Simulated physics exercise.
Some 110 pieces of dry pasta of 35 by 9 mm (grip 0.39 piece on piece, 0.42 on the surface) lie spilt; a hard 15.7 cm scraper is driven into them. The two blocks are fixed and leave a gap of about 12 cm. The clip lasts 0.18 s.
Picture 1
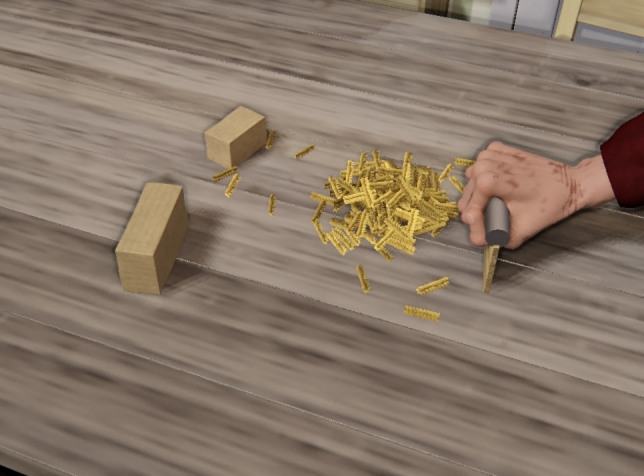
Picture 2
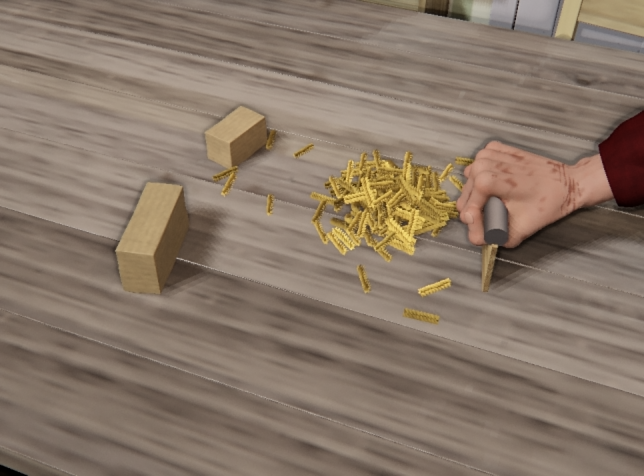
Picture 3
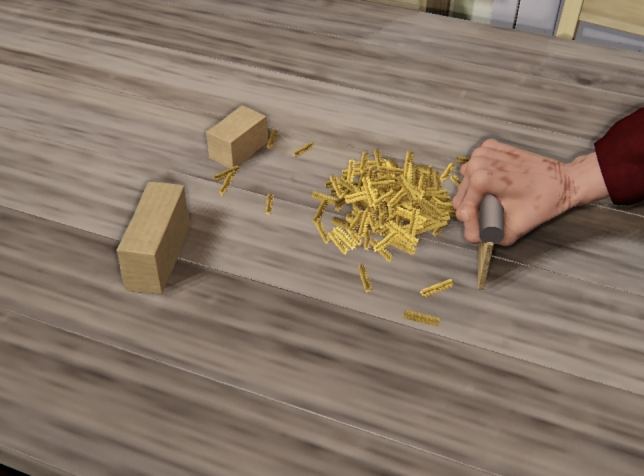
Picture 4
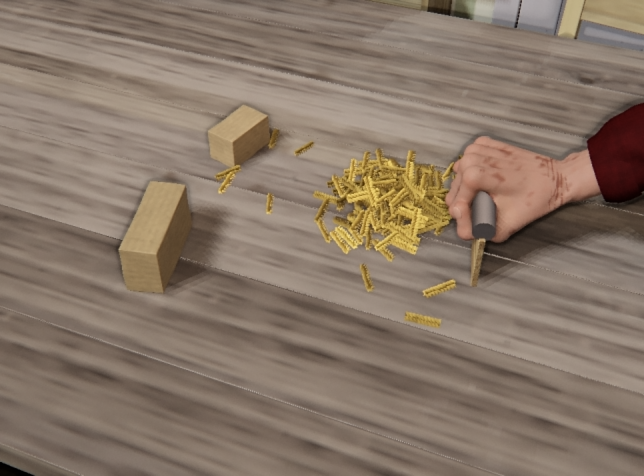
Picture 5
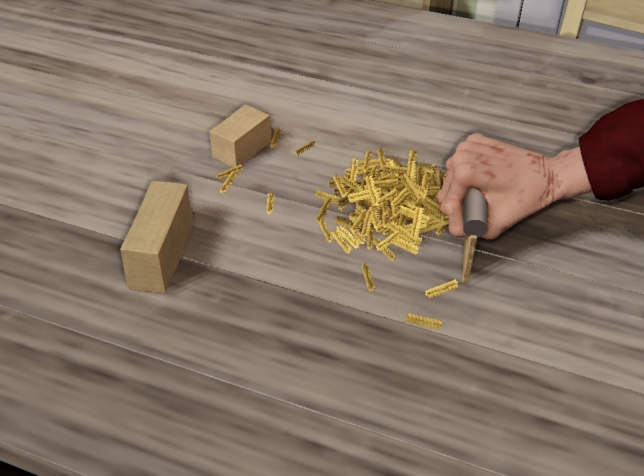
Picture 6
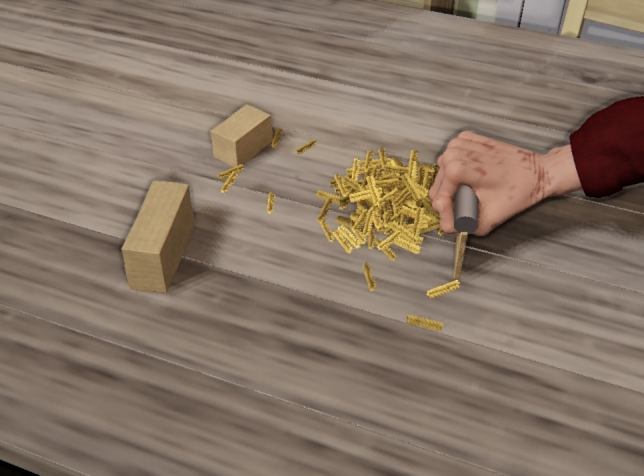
On a wooden tabletop, a hand in a dark red sleeve slides a scraper left into a pile of yellow pasta pieces.
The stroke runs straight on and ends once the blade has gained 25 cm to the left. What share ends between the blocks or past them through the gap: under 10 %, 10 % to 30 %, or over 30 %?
In or through the gap: Little.
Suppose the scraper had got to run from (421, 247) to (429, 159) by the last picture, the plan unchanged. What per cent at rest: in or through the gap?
Through 20.
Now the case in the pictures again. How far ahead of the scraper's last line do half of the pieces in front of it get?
Roughly 4 cm.
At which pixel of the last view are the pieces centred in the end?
Near (265, 181).
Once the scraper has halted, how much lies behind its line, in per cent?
Roughly 20 per cent.
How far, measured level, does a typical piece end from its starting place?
About 16 cm.
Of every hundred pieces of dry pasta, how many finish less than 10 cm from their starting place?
Roughly 15 per cent.
Then, 0.33 s after the last picture, scraper 14 cm from its start, spill 19 cm wide; round the far block 15 %, held up before the blocks 85 %.
Then, 0.66 s after the last picture, scraper 24 cm from its start, spill 22 cm wide; round the far block 20 %, held up before the blocks 75 %.
Then, 0.94 s after the last picture, scraper 25 cm from its start, spill 24 cm wide; in or through the gap 5 %, round the far block 20 %, held up before the blocks 75 %.
In the end, in or through the gap 5 %, round the near block 0 %, round the far block 20 %, held up before the blocks 75 %.
